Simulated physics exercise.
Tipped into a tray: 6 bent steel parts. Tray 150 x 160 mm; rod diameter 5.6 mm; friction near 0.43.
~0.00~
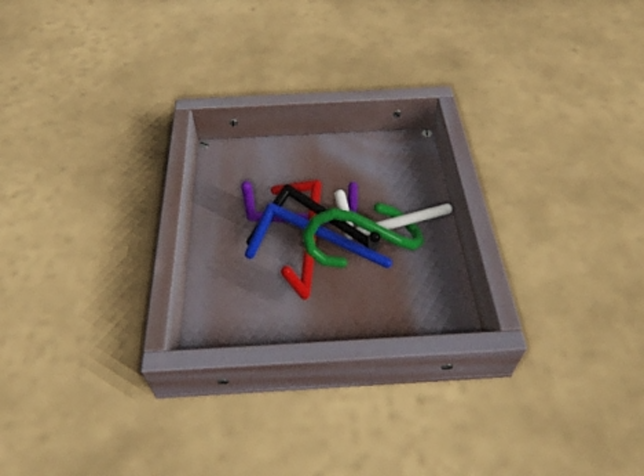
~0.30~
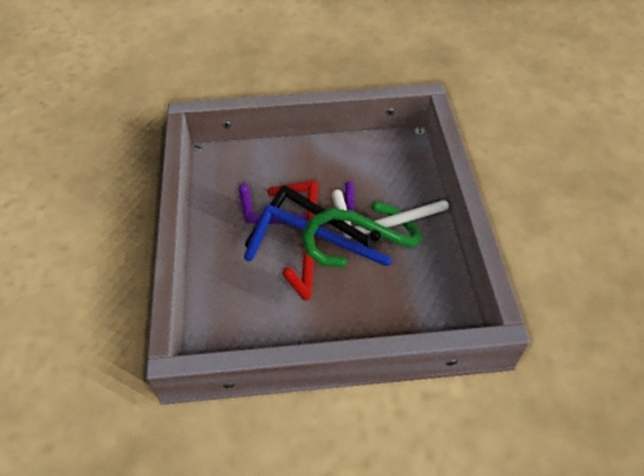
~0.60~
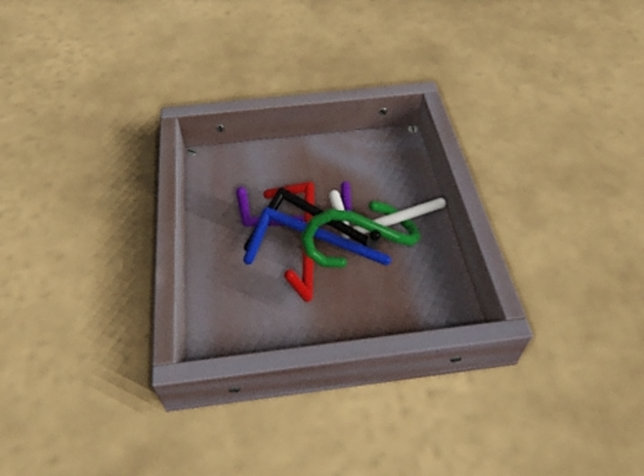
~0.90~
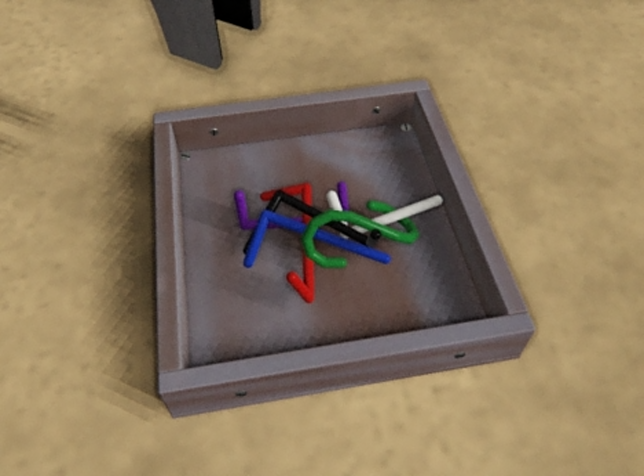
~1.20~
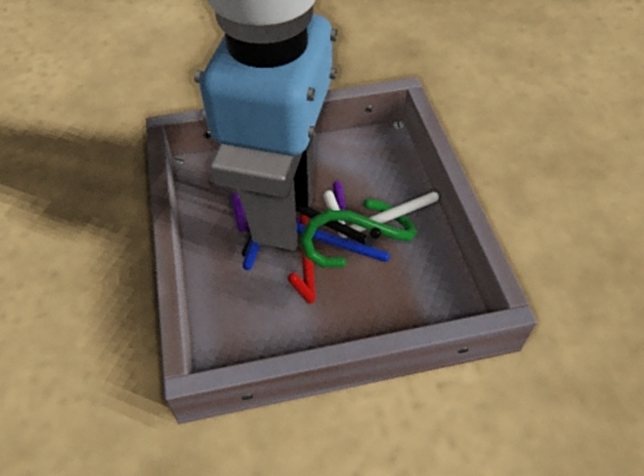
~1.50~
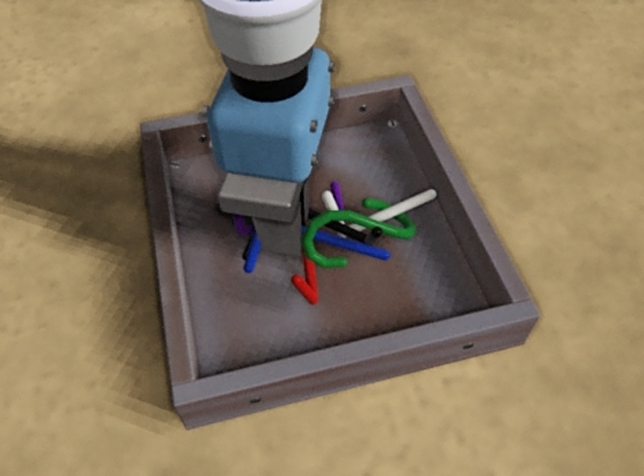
A blue robot gripper lowers into a tray of bent coloured rods and closes on the blue one.
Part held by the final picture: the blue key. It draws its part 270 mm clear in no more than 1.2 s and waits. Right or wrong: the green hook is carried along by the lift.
Right.
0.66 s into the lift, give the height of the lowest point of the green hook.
About 110 mm up.
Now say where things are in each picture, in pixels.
Fingers out of view, 225 mm above the grip; green hook from (342, 263) to (379, 208), passing over red crank, over blue key, over black crank; blue key from (250, 254) to (387, 263), passing over black crank, under green hook, in the first picture.
Fingers out of view, 225 mm above the grip; red crank from (288, 273) to (272, 192), passing under green hook; green hook from (342, 262) to (376, 207), passing over red crank, over blue key, over black crank, in the second picture.
Fingers out of view, 210 mm above the grip; blue key from (248, 260) to (386, 260), passing over black crank, under green hook; purple crank from (241, 192) to (345, 186), in the third picture.
Fingers (213, 15) 112 mm above the grip; black crank from (248, 251) to (376, 235), passing under blue key, under green hook; white key from (332, 196) to (437, 201), passing over green hook, in the fourth picture.
Fingers (282, 207) 14 mm above the grip, in the fifth picture.
Fingers (284, 227) closed on the blue key; green hook from (342, 262) to (367, 203), in the sixth picture.
After 1.86 s, lowest point more than 20 mm over the tray floor, blue key 58 mm.
After 2.16 s, lowest point more than 20 mm over the tray floor, blue key 159 mm, green hook 108 mm.
After 2.70 s, lowest point more than 20 mm over the tray floor, blue key 273 mm, green hook 221 mm.
At rest, hanging blue key 273 mm, green hook 219 mm; the other 4 are down.
